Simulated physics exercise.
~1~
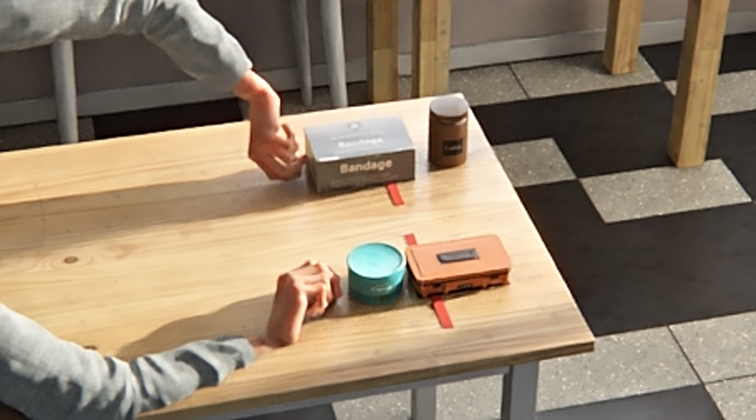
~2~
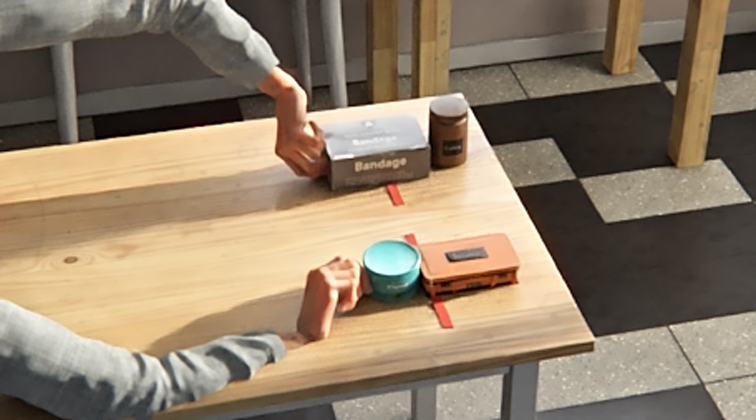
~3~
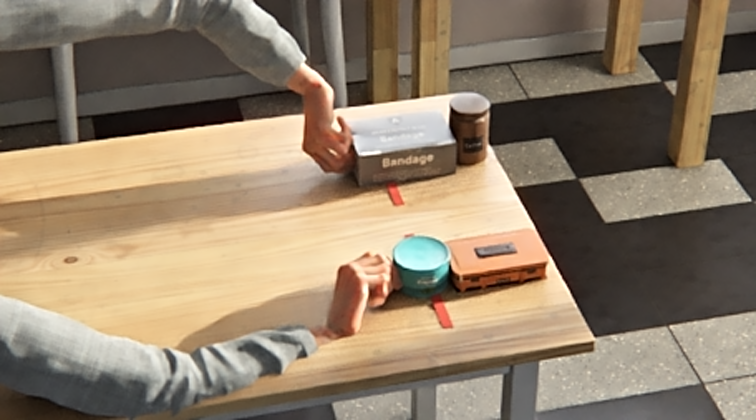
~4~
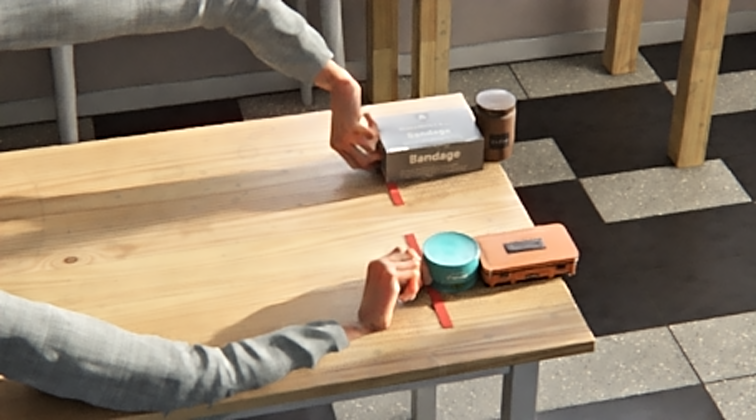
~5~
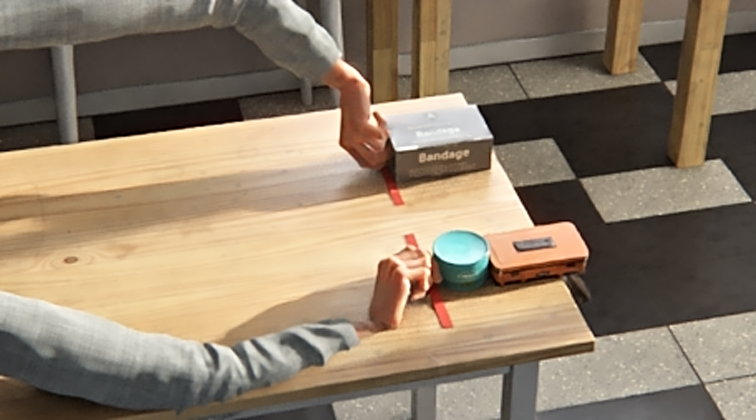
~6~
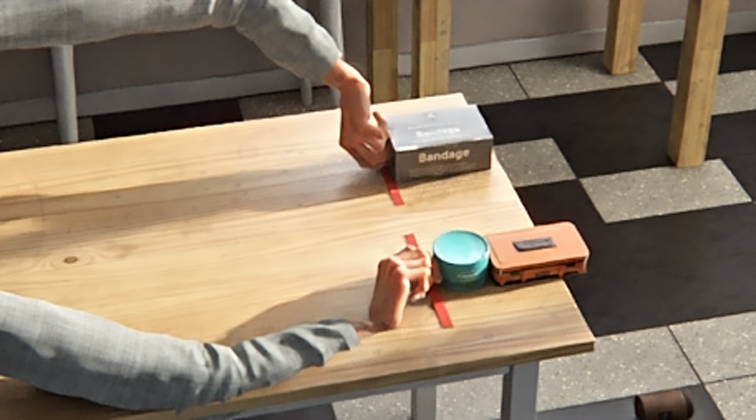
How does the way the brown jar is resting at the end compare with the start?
At the start the brown jar stands upright on the table, and at the end it lies on its side on the floor.
Two hands push items along a table until a brown jar falls and an orange case stays.
